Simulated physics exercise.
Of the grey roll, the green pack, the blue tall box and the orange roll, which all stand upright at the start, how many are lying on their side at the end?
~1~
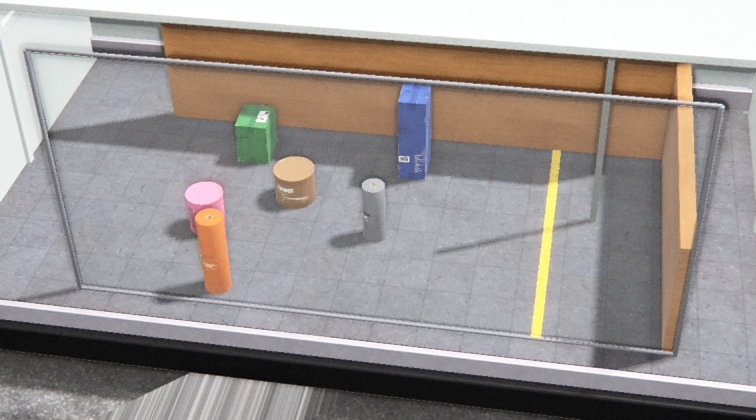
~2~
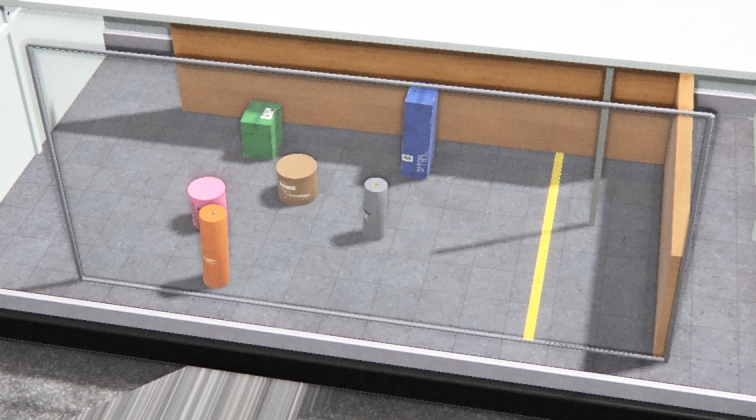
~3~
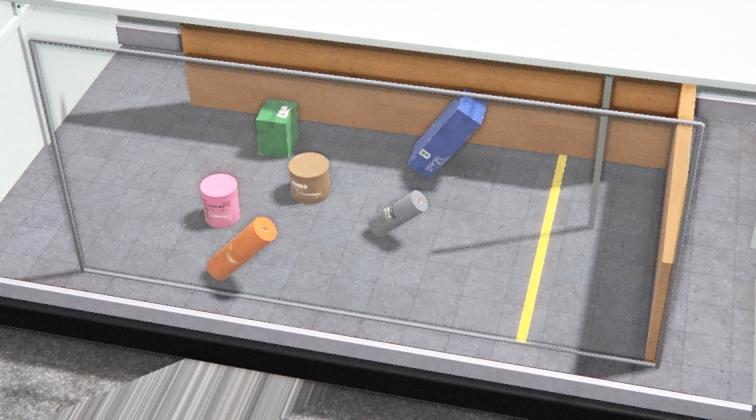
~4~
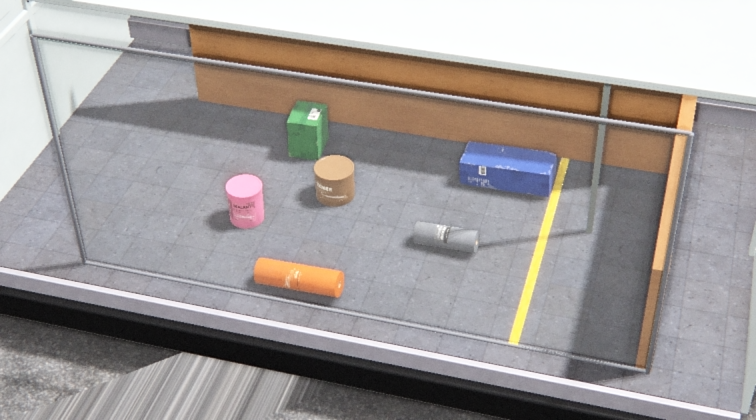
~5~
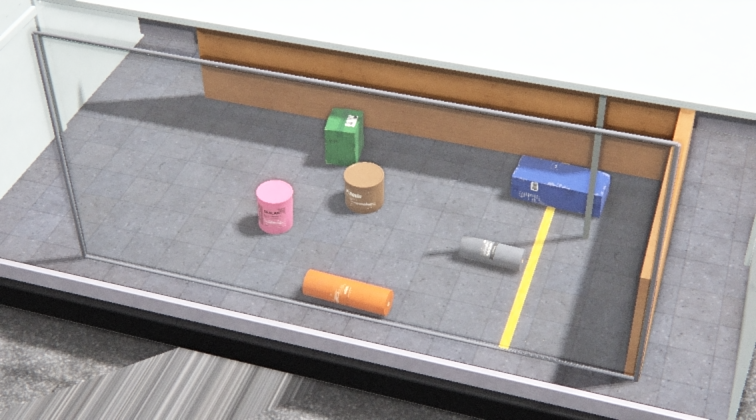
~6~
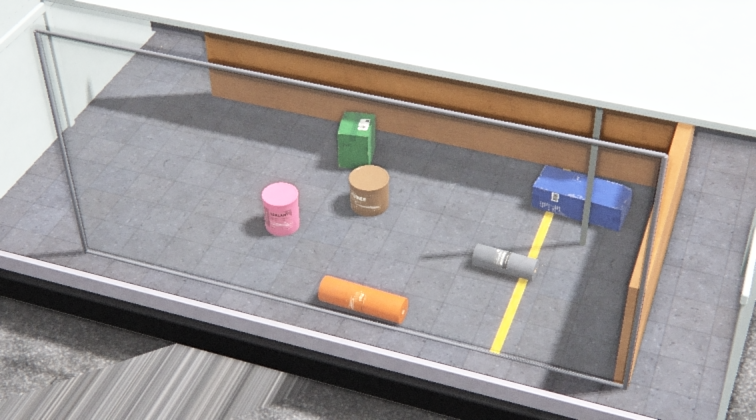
Three of them end on their side, namely the grey roll, the blue tall box and the orange roll, while the green pack stays upright.
